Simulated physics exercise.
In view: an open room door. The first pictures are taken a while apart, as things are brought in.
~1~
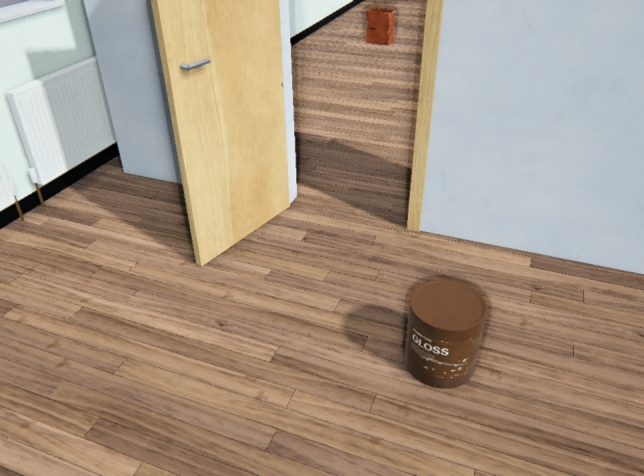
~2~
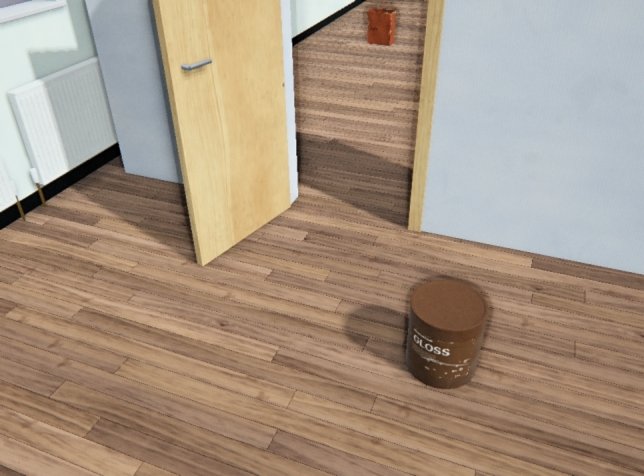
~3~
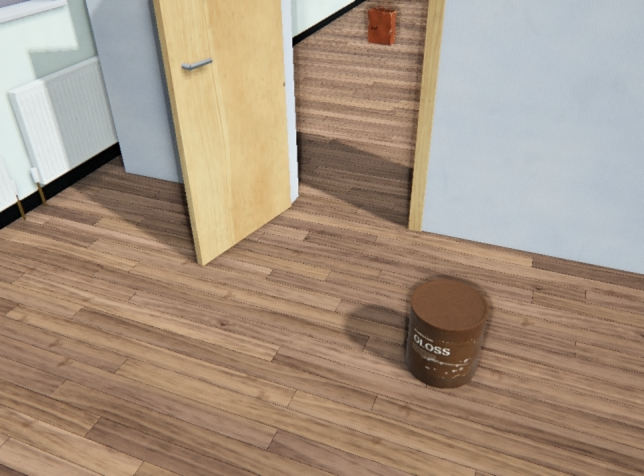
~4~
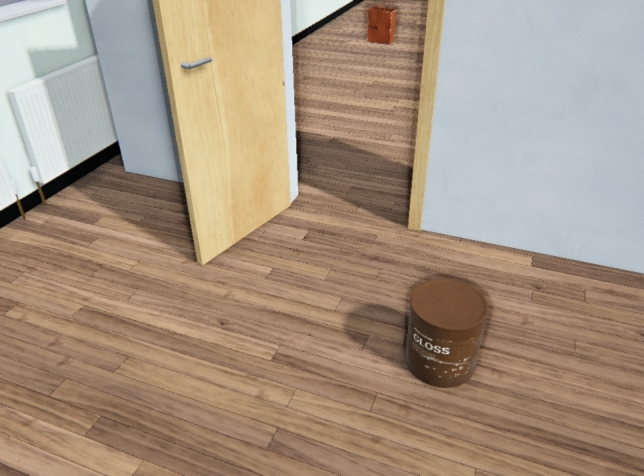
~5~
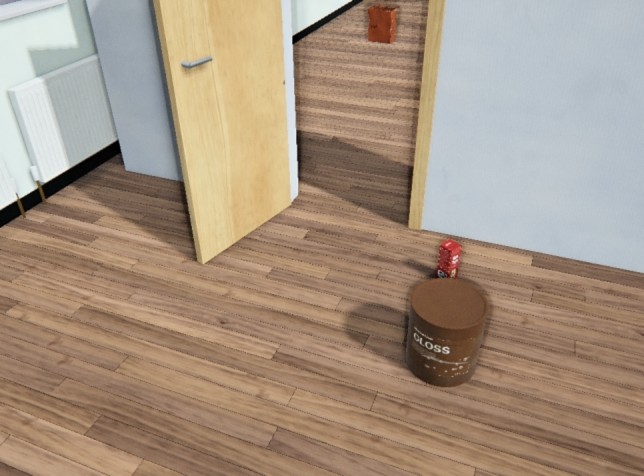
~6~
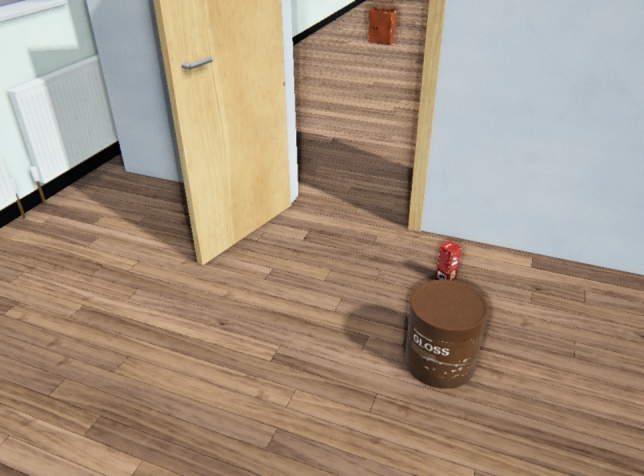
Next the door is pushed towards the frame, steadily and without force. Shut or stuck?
As it turns out, it closes.
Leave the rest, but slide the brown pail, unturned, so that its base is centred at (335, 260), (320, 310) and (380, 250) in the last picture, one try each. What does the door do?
First try: It is blocked; second try: It reaches the frame; third try: It is blocked.
Then, 0.90 s on from there, door at 72°.
Then, 1.60 s on from there, door at 33°.
In the end, door at 0°; both unmoved. At the end, from the last picture's camera, red carton near (448, 264).
